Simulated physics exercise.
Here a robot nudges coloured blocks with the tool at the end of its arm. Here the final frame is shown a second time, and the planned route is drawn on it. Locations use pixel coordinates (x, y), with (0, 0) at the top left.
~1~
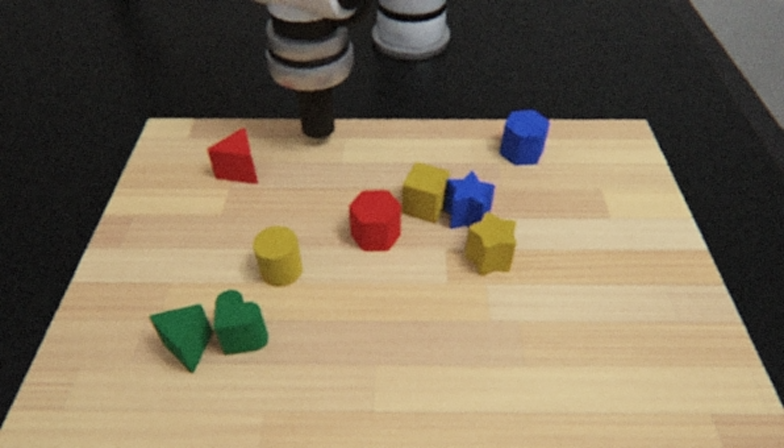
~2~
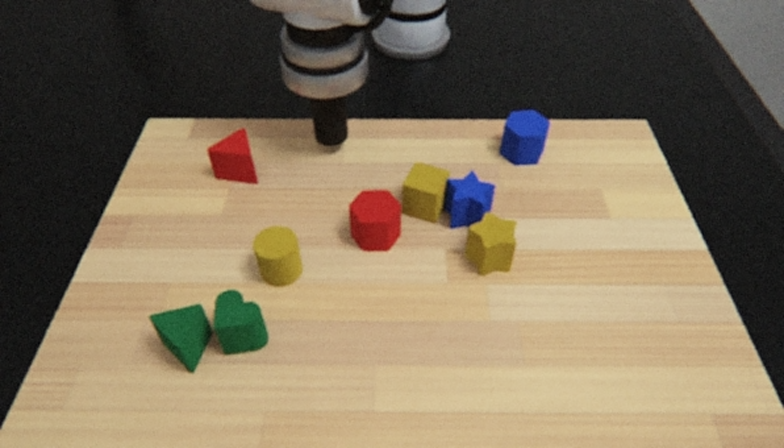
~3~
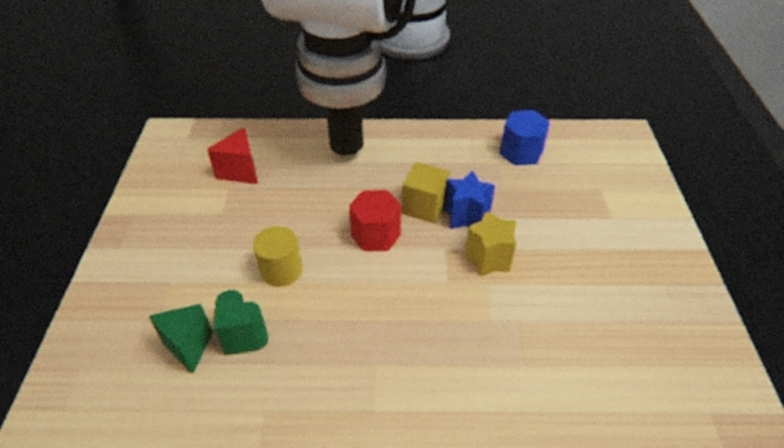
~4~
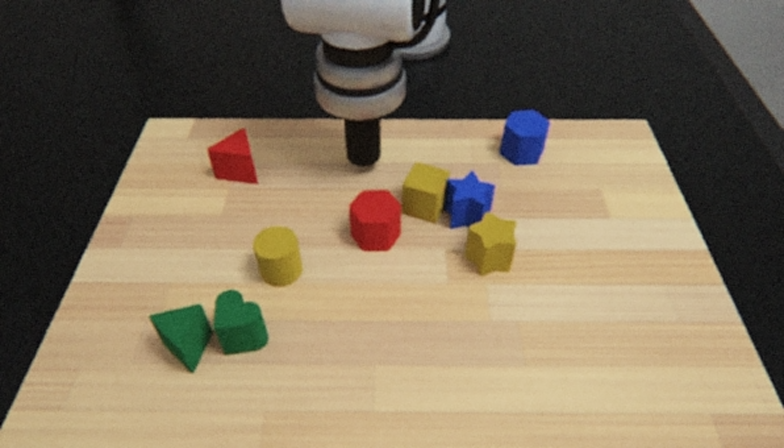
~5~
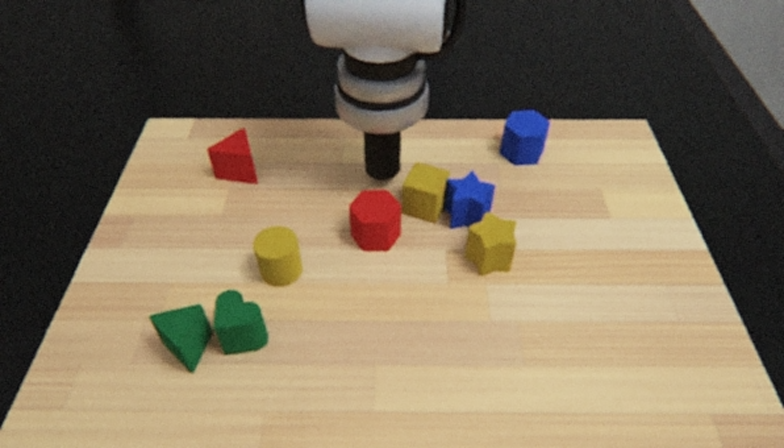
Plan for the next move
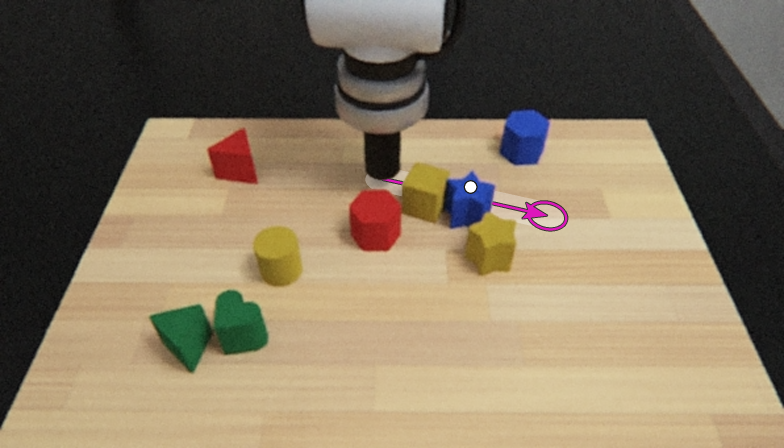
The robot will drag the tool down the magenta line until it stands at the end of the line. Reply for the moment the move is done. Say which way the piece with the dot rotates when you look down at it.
Looking down on the board, it turns counter-clockwise.
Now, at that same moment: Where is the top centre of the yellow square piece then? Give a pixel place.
My estimate: (443, 191).
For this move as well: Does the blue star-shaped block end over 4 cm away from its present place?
I believe not.
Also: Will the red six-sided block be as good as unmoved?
Going by the path, yes.
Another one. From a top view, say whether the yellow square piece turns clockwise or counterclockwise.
Watching from overhead, you'd notice the yellow square piece rotating clockwise.
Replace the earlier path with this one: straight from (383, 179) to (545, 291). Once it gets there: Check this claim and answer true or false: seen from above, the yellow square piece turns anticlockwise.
That claim is false.
The drawn path runs straight from (383, 179) to (547, 216); the dot is on the blue star-shaped block.
On the path given first. One third of the way, tool (437, 180); yellow square piece (441, 187), turned 60° clockwise; blue star-shaped block (481, 197), turned 50° anticlockwise.
Two thirds of the way, tool (492, 192); yellow square piece (443, 191), turned 75° clockwise; blue star-shaped block (486, 200), turned 40° anticlockwise; yellow star-shaped block (499, 231).
At the end, tool (550, 205); red six-sided block not moved; yellow square piece (443, 191), turned 75° clockwise; blue star-shaped block (488, 201), turned 30° anticlockwise; yellow star-shaped block (499, 231).
